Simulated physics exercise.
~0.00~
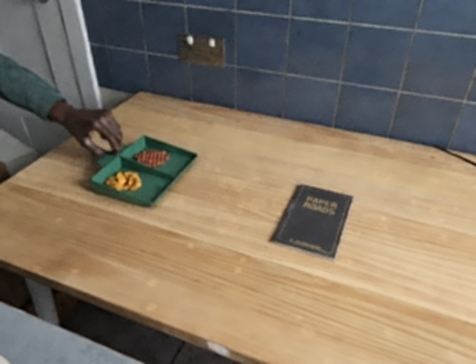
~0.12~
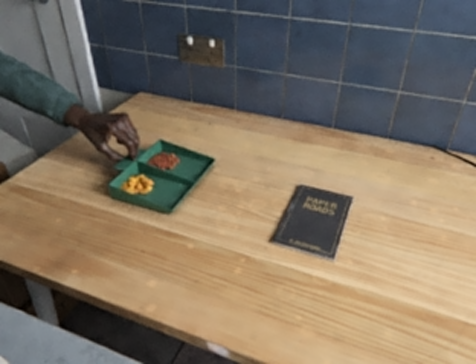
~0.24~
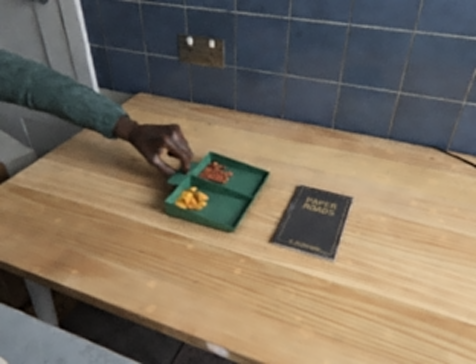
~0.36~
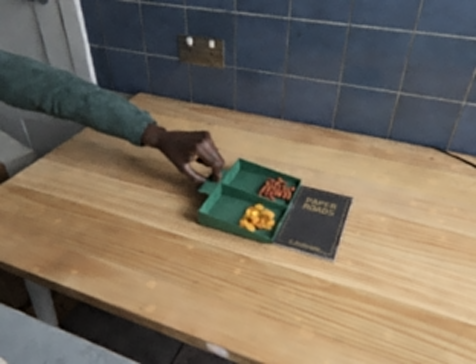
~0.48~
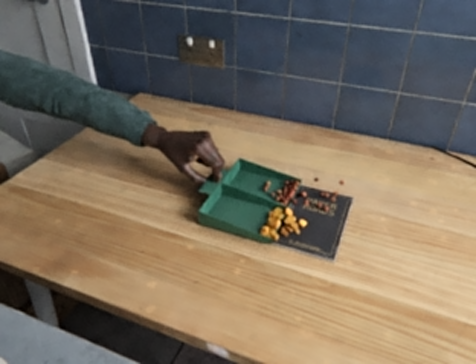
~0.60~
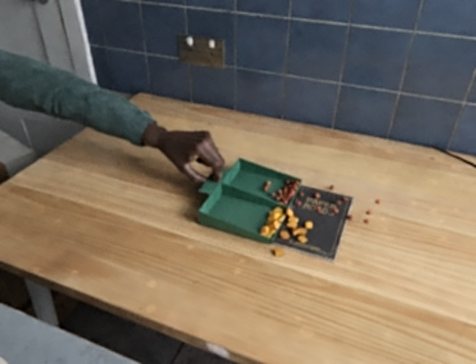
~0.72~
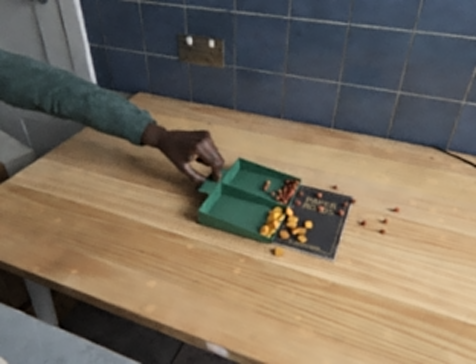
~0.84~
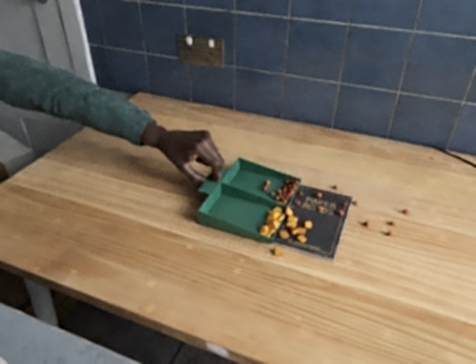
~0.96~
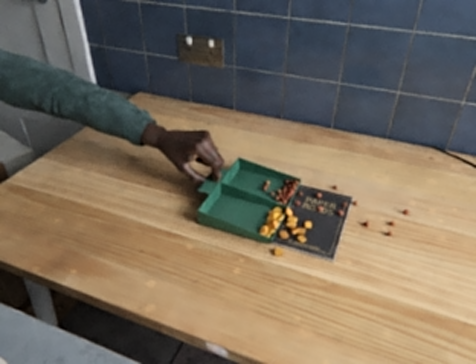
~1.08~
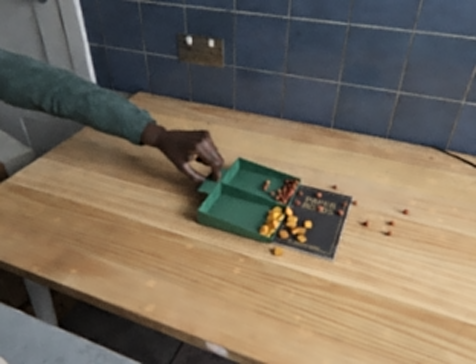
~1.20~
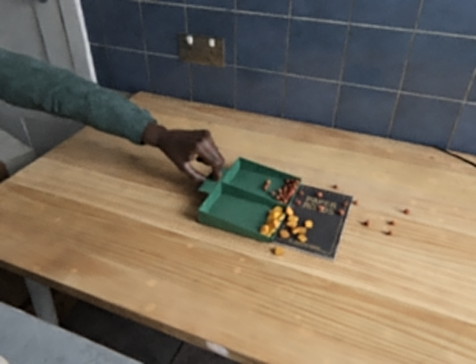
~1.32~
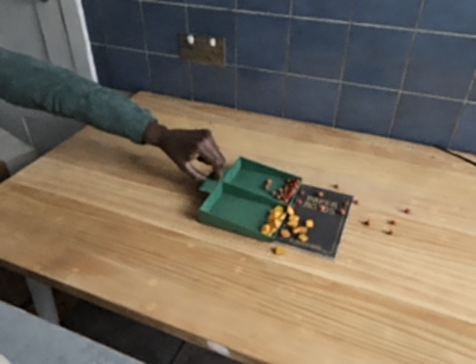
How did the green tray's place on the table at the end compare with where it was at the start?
At the start the tray was over on the left side of the table, well away from the black book. By the end it was farther right and a little nearer the viewer, up against the book.
A hand slid a green two-part tray of yellow and dark red pieces rightward across a wooden table until it stopped at a thin black book, and some of both batches spilled onto the book, with a few red bits scattering beyond it.
